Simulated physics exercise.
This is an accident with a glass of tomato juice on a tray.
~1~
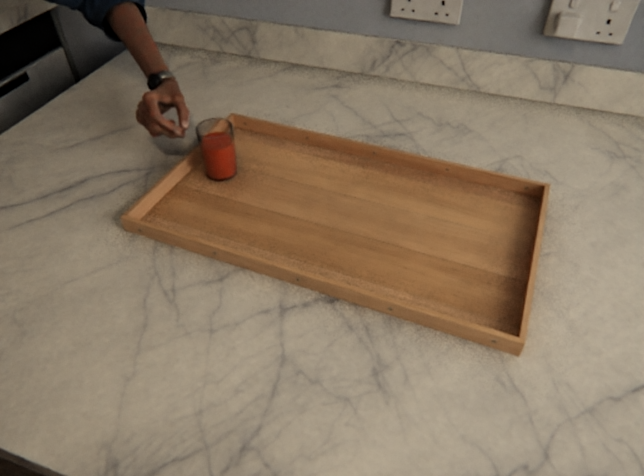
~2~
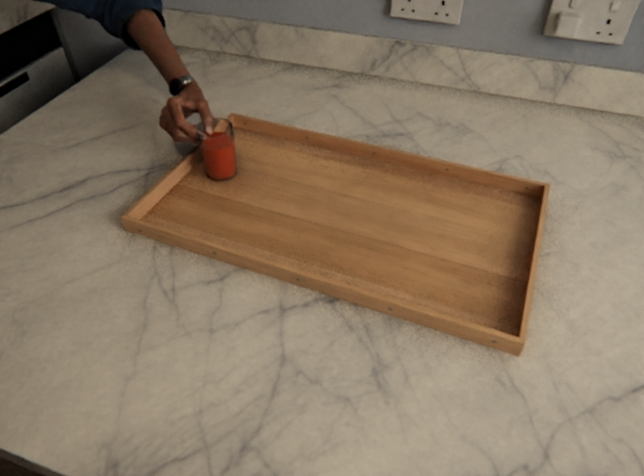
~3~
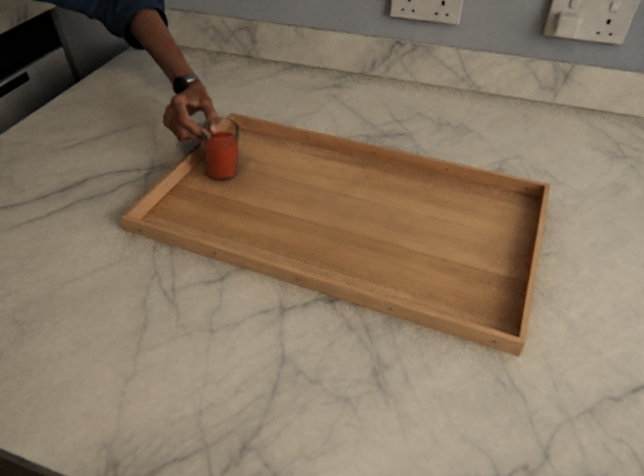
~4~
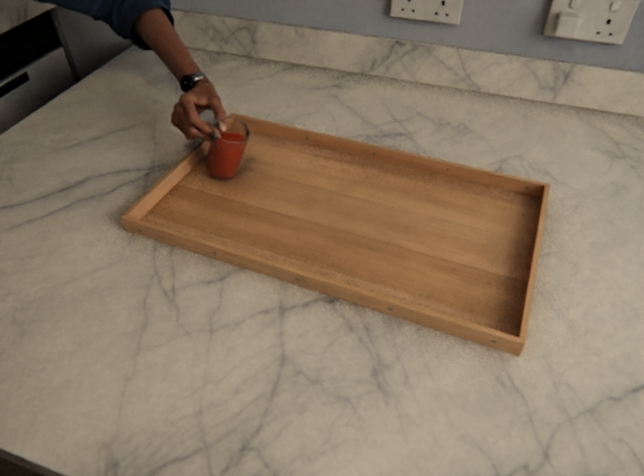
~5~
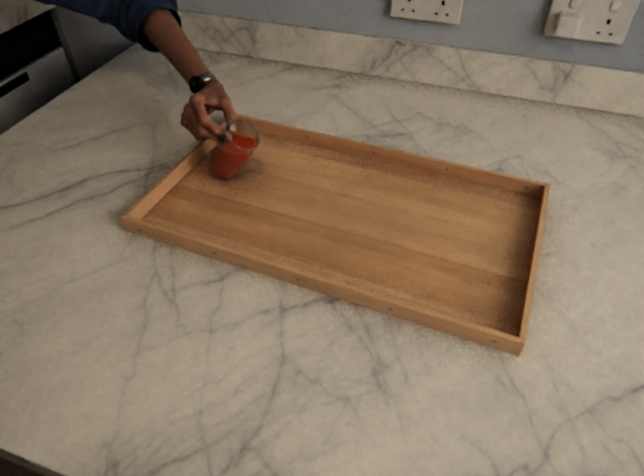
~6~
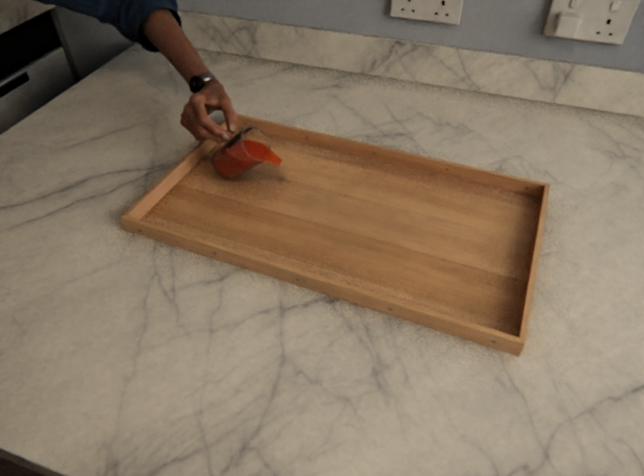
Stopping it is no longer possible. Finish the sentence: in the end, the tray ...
... holds all of it.
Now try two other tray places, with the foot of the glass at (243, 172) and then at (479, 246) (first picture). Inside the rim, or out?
One: It keeps within the tray. Two: It wets the top as well.
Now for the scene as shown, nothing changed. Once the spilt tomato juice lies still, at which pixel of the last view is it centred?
The centre comes to rest around (412, 227).
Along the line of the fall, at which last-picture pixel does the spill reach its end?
It gets to somewhere near (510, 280) in the last picture.
Soon after, the glass lies in the tray; the puddle covers about as much as a plate; all of it is inside the rim.
Later, the puddle covers about as much as a tray; all of it is inside the rim.
In the end, the puddle covers about as much as a tray; all of it is inside the rim.
